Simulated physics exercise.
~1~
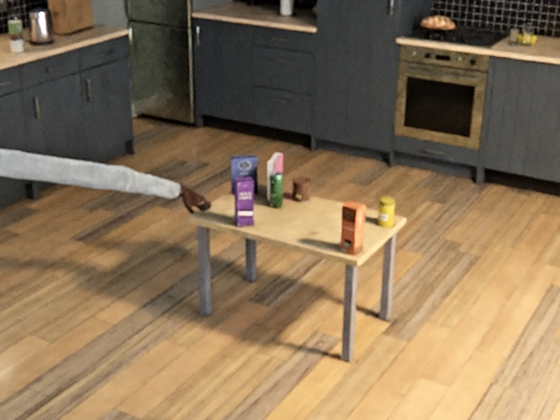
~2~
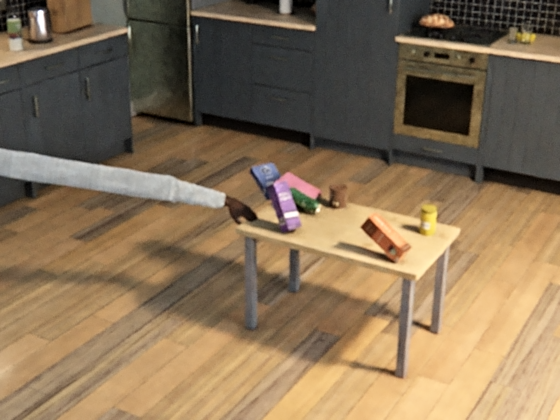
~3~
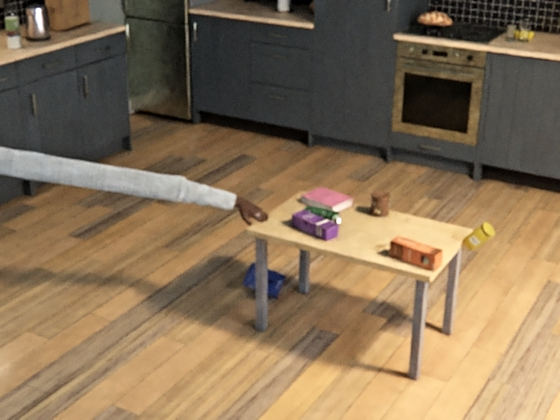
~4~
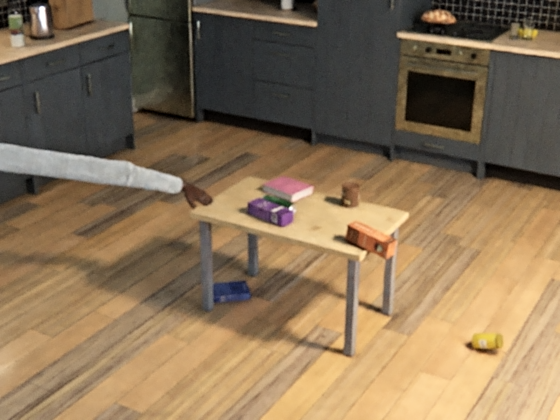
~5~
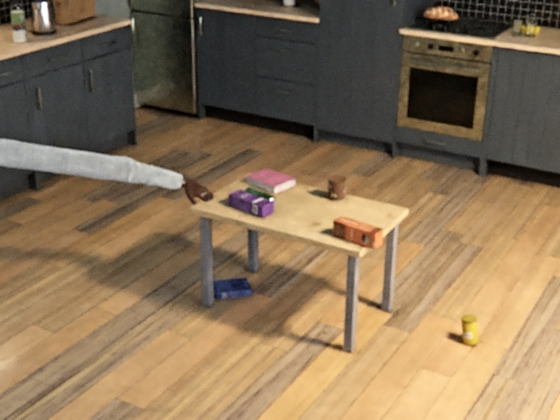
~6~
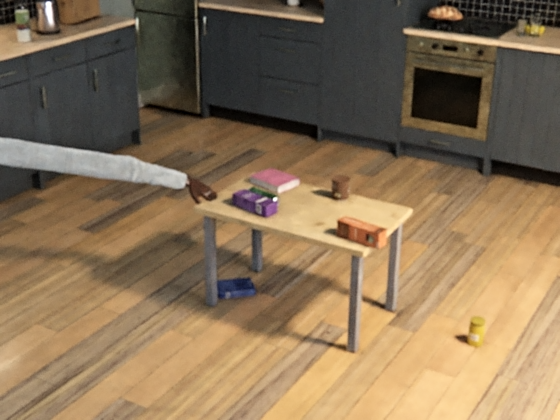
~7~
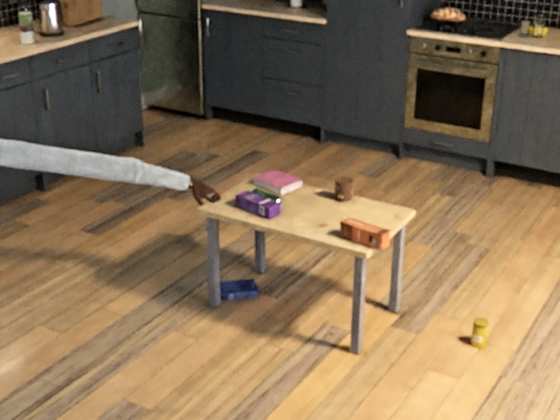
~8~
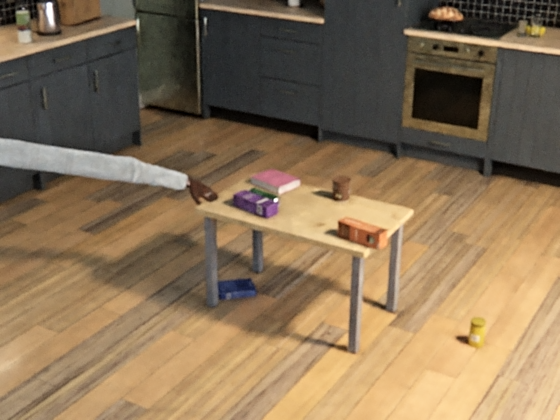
The clip opens on a light wooden table in a kitchen, holding cartons, a pink book, a green can, a brown tin and a yellow jar, with a hand at its left edge. The hand shoves the table right, and the cartons and book tip. A blue packet falls to the floor beneath while the jar slides off the right end. The table is jerked back left, and the jar lands on the floor. It ends upright there, while the purple and orange cartons lie toppled on the table beside the standing brown tin.
